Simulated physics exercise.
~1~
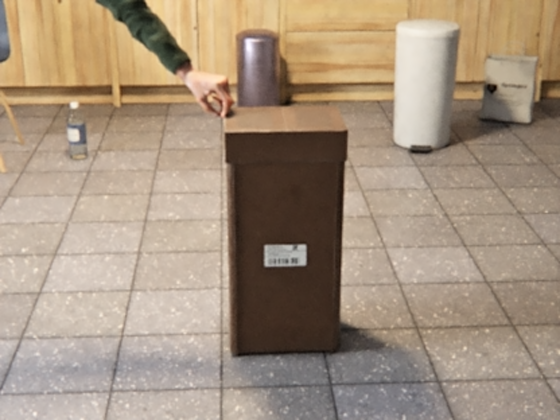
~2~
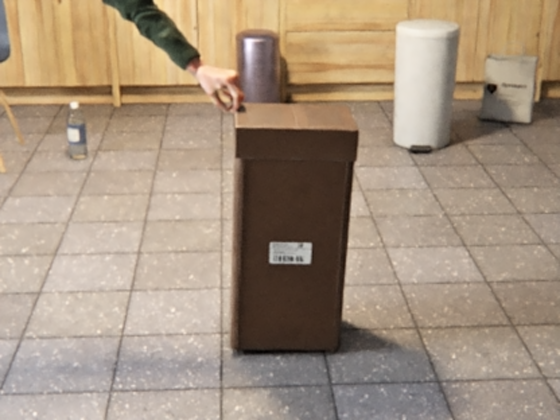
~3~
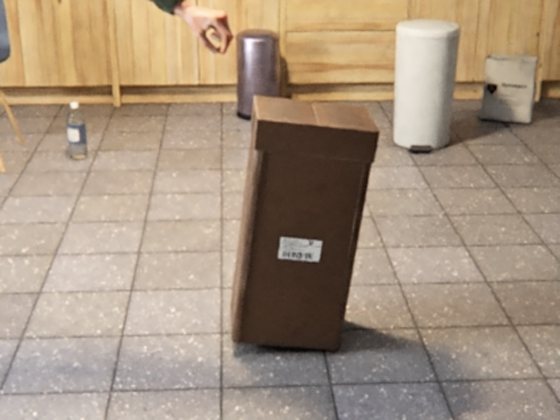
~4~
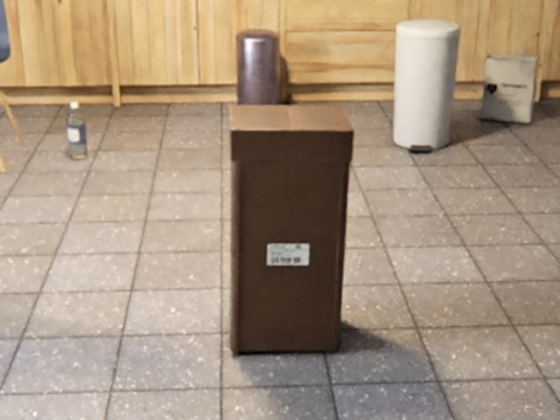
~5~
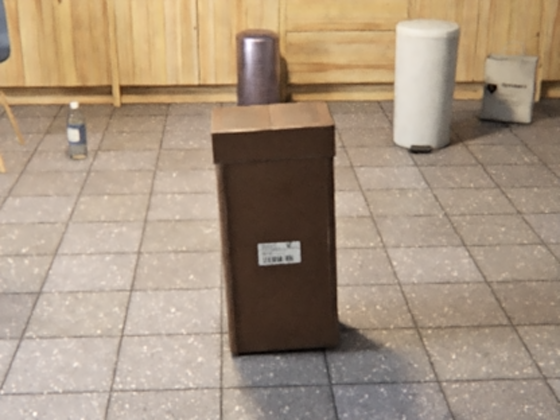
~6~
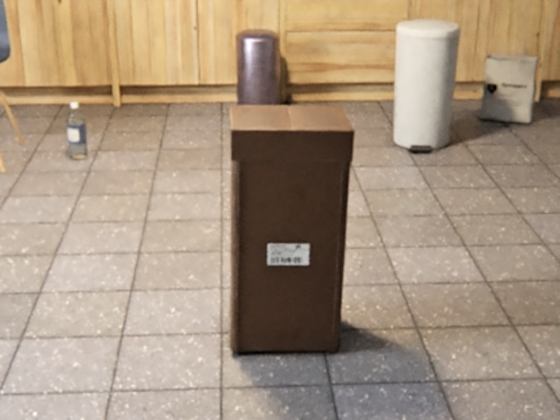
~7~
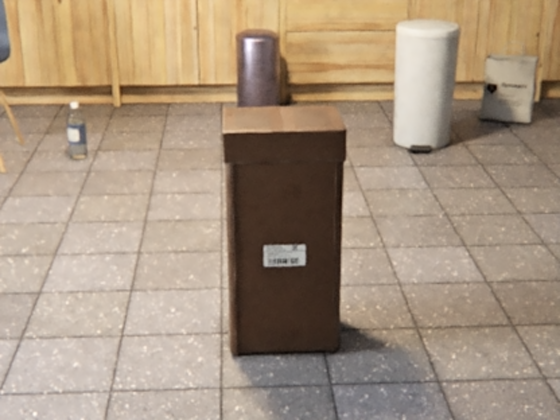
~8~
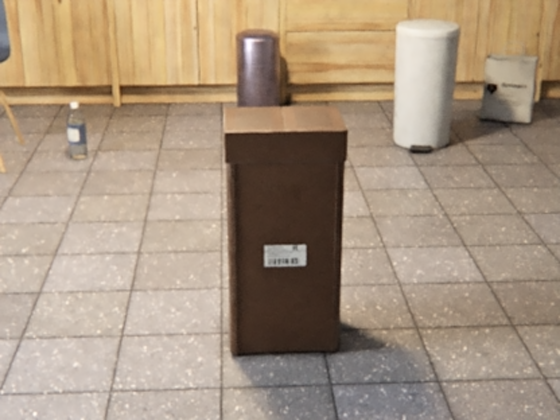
At the start, a hand in a dark green sleeve touches the top of a tall brown box standing on a grey tiled floor, with a bottle, two bins and wooden cupboards around it. The hand pushes the box toward the right, and it begins to lean. It tips further right as the hand lets go and draws back. The box then rocks back to the left, passing upright and leaning slightly the other way. After a small sway to the right, it settles and stands still on its base.
